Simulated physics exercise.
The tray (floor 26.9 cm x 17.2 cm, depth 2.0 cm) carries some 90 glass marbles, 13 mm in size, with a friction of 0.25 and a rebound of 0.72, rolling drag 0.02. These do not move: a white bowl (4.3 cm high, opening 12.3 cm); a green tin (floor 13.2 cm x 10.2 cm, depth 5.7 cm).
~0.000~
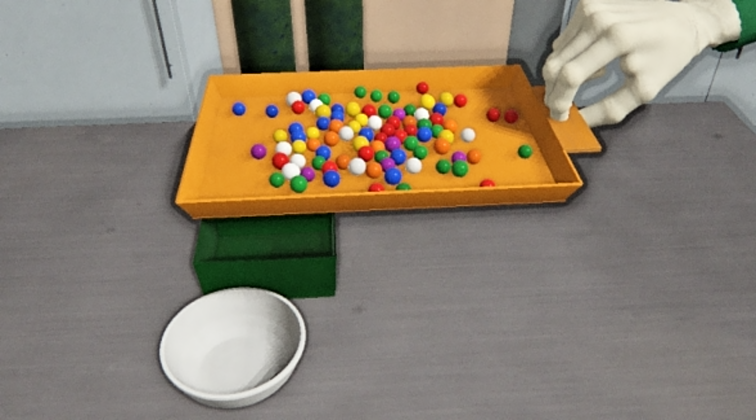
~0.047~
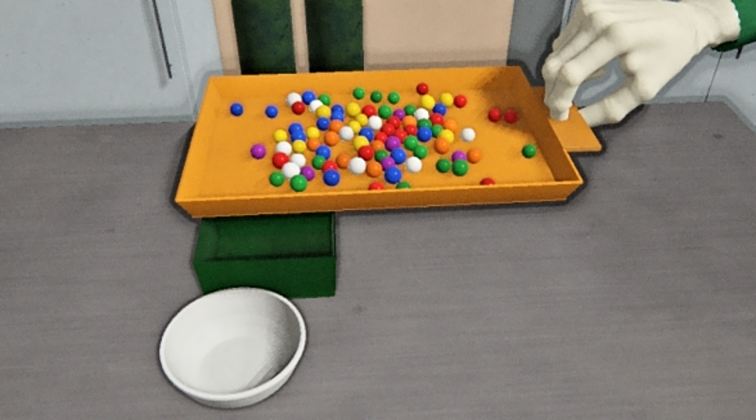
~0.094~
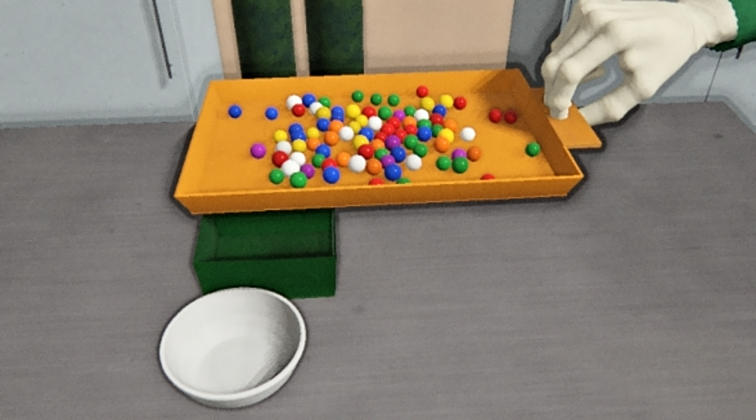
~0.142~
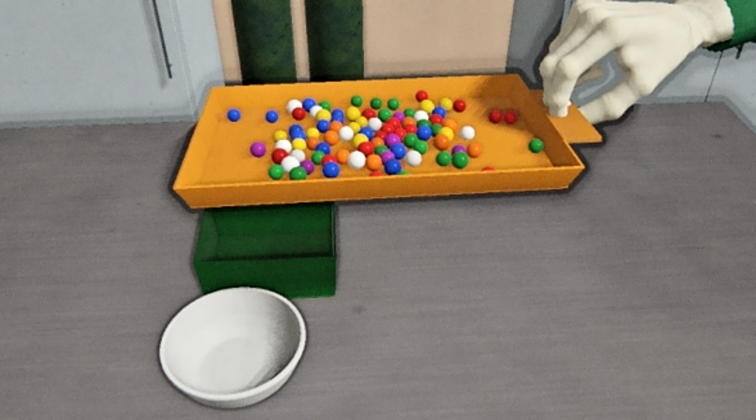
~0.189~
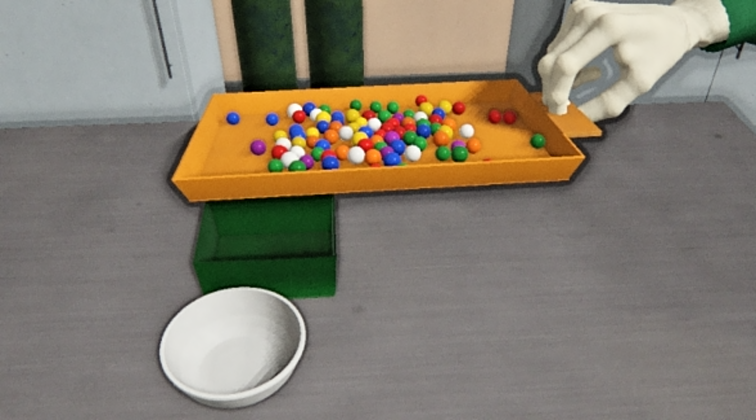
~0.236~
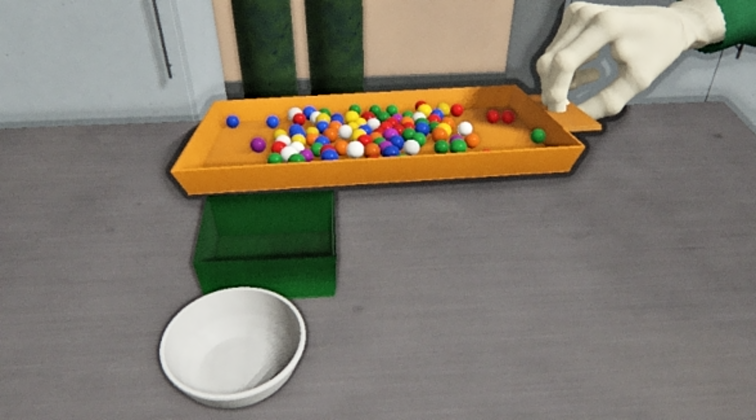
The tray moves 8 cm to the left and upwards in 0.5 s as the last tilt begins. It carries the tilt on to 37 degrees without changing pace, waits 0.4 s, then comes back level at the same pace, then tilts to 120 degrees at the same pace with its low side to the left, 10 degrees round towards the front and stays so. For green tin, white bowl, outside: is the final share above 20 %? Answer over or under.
Green tin: Under, white bowl: Over, outside: Over.
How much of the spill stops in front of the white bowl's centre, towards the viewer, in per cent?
Some 50 per cent.
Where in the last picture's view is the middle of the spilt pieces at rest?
Near (38, 403).
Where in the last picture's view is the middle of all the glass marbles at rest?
At about (223, 348).
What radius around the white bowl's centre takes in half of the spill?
Roughly 32 cm.
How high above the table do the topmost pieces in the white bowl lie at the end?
Roughly 2.5 cm.
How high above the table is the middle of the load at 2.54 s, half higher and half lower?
Roughly 2 cm.
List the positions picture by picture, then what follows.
In the first frame, tray at (383, 194); tilt 0 degrees; leading edge at (196, 130); middle of the load at (366, 135); white bowl at (233, 338); green tin at (268, 224).
In the second frame, tray at (382, 193); tilt 1 degrees; leading edge at (196, 130); middle of the load at (366, 135).
In the third frame, tray at (382, 188); tilt 3 degrees; leading edge at (196, 130); middle of the load at (366, 135).
In the fourth frame, tray at (382, 179); tilt 7 degrees; low side back; leading edge at (196, 130); middle of the load at (366, 135).
In the fifth frame, tray at (382, 170); tilt 11 degrees; low side back; leading edge at (196, 130); middle of the load at (365, 134).
In the sixth frame, tray at (381, 161); tilt 15 degrees; low side back; leading edge at (197, 131); middle of the load at (365, 132); white bowl at (233, 338); green tin at (268, 224). It turns about 85 degrees a second.
Then, at 1.12 s, tilt 28 degrees; tray 95 %; middle of all pieces on or above the table near (358, 133).
Then, at 1.86 s, tilt 25 degrees; tray 95 %; middle of all pieces on or above the table near (278, 90).
Then, at 2.54 s, tilt 82 degrees; outside 50 %, white bowl 25 %, tray 10 %, green tin 5 %, in the air 10 %; middle of all pieces on or above the table near (165, 326).
After 3.19 s, tilt 120 degrees; outside 55 %, white bowl 35 %, green tin 10 %; middle of all pieces on or above the table near (143, 357).
In the end, at 5.0 s, outside 55 %, white bowl 35 %, tray 0 %, green tin 10 %.
